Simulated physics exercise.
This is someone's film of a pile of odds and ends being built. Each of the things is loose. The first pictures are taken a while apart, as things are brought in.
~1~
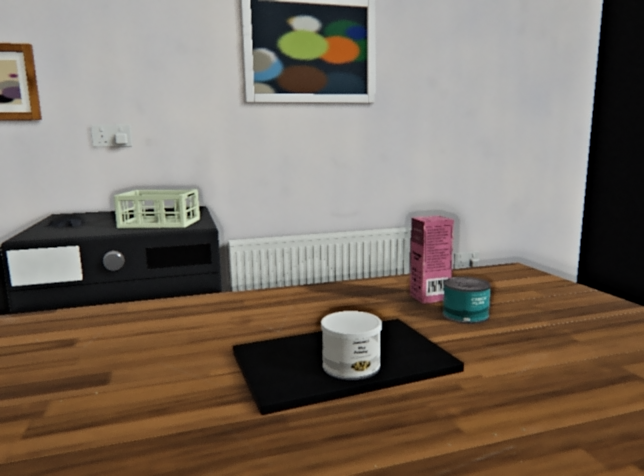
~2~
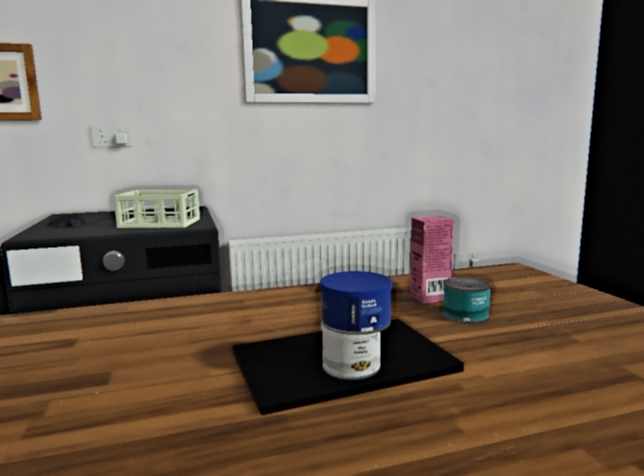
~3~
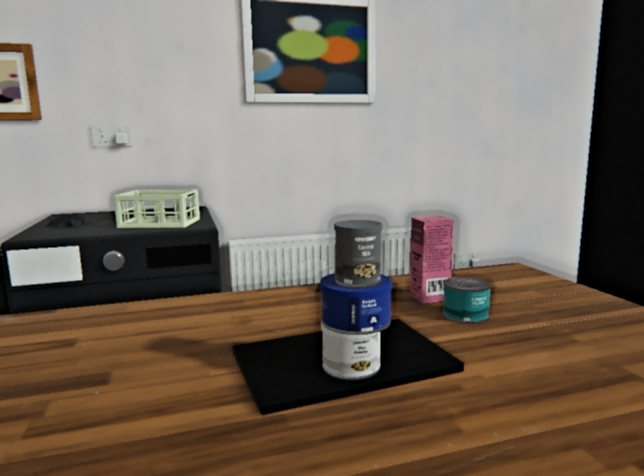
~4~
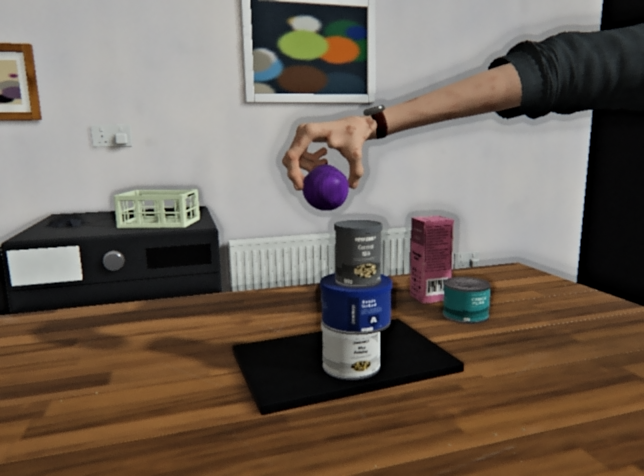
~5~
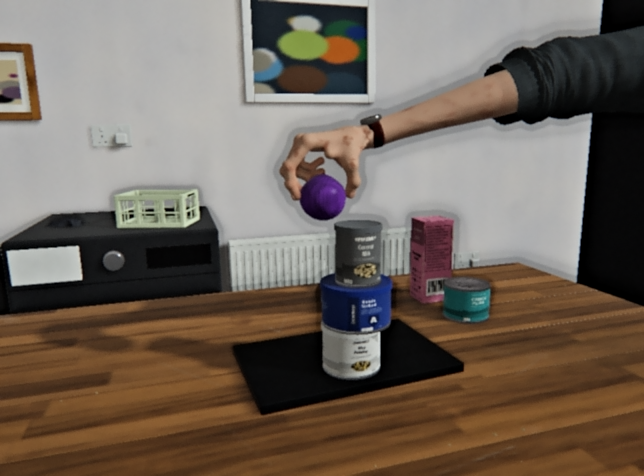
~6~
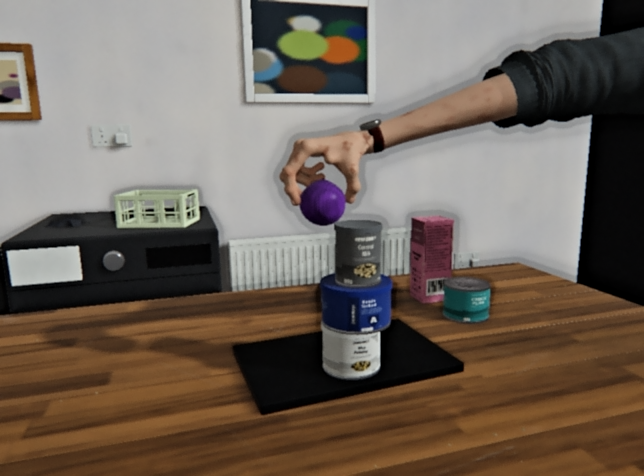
On a wooden table, a white tin sat on a black board, then a blue tub and a grey tin were added on top, and a hand from the right lowered a purple ball-shaped thing slightly above them.
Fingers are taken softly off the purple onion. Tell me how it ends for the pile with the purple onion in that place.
Pretty sure the pile is unstable there.
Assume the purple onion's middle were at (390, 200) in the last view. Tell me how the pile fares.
Afterwards the pile tumbles over.
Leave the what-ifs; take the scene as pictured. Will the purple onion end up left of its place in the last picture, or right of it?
To the left.
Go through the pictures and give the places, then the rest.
In the first frame, the last thing is not in view yet.
In the second frame, the last thing is not in view yet; pink carton (431, 259).
In the third frame, the last thing is not in view yet; grey tin (358, 253).
The fourth frame shows coming down; purple onion (326, 188); blue tub (356, 301).
The fifth frame shows coming down; purple onion (323, 197); pink carton (431, 259).
The sixth frame shows in place under the hand; purple onion (323, 203); grey tin (358, 253).
Then, 0.30 s after the last picture, purple onion now fallen.
Then, 0.40 s after the last picture, things are still on the move.
Then, 0.60 s after the last picture, as before.
Then, 2.30 s after the last picture, nothing new.
At rest, fallen, purple onion; the other 6 in place. Seen from the same camera at the end, purple onion near (270, 361). The pile gives way.
